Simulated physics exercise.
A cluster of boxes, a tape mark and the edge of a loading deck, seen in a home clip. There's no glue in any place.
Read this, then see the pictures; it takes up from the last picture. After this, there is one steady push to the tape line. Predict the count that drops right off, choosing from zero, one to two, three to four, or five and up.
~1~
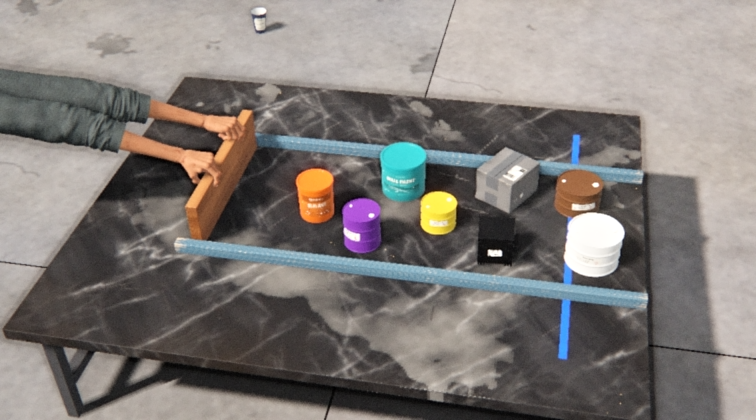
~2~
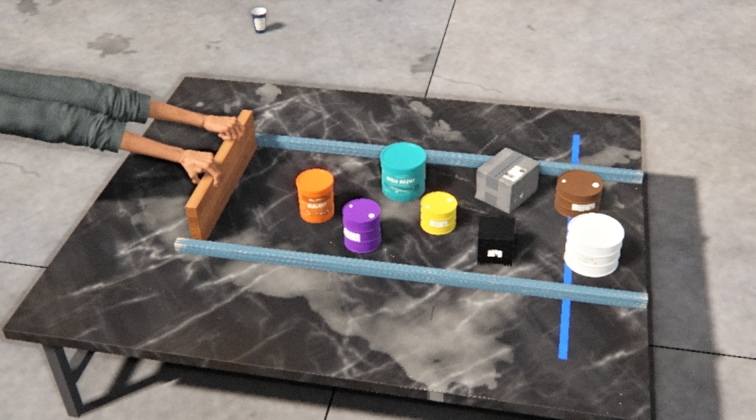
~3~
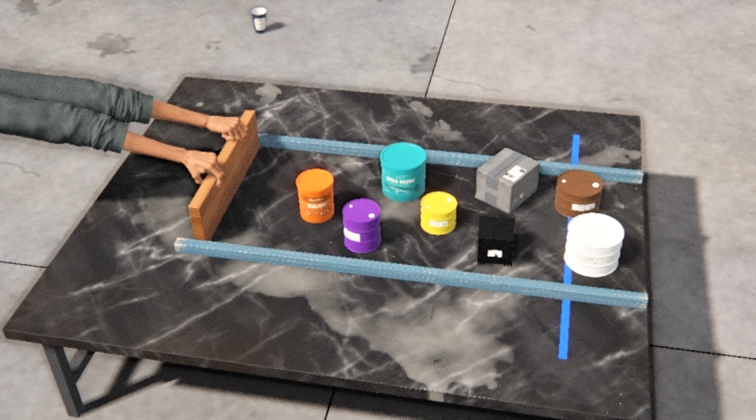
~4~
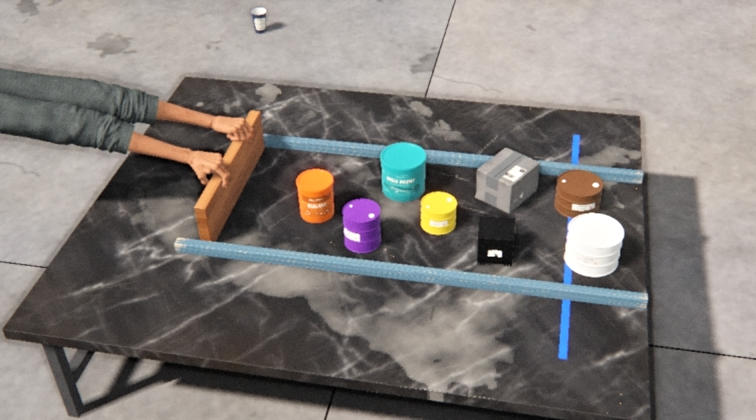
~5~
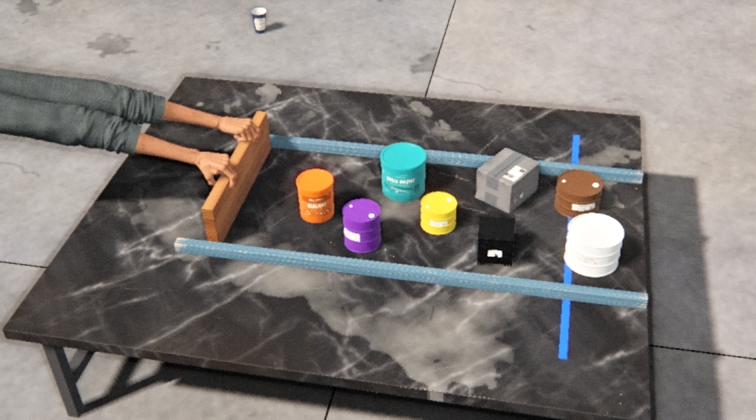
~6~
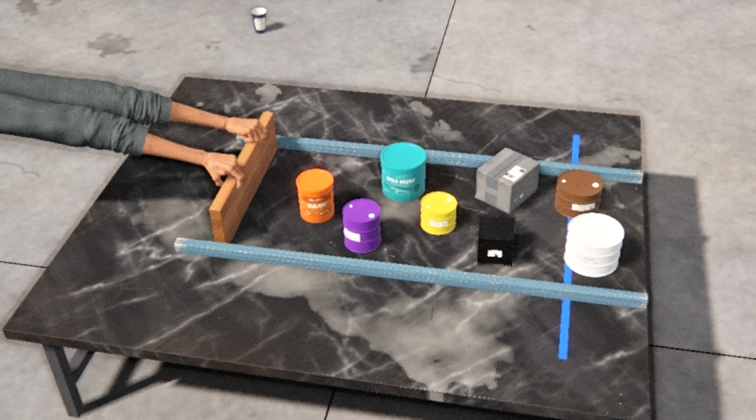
The count is one to two.
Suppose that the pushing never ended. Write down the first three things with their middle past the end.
That would be the brown canister, followed by the white canister and then the grey parcel.
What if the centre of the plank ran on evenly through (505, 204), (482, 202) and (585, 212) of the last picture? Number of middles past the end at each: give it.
Per position: 0 / 0 / 3.
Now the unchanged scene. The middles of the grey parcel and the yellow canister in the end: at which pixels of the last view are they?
I'd put one close to (637, 188) and the other close to (624, 227).
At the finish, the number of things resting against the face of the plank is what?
The figure is 3.
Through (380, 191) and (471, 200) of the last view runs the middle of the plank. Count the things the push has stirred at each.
At that stage 3; at the next, 7.
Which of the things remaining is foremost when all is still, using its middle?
It's the grey parcel.
Soon after, none off yet; white canister at rest near (594, 245); brown canister at rest near (579, 194); grey parcel at rest near (508, 180).
At rest, the number that fall off is one or two; fallen, brown canister and white canister.
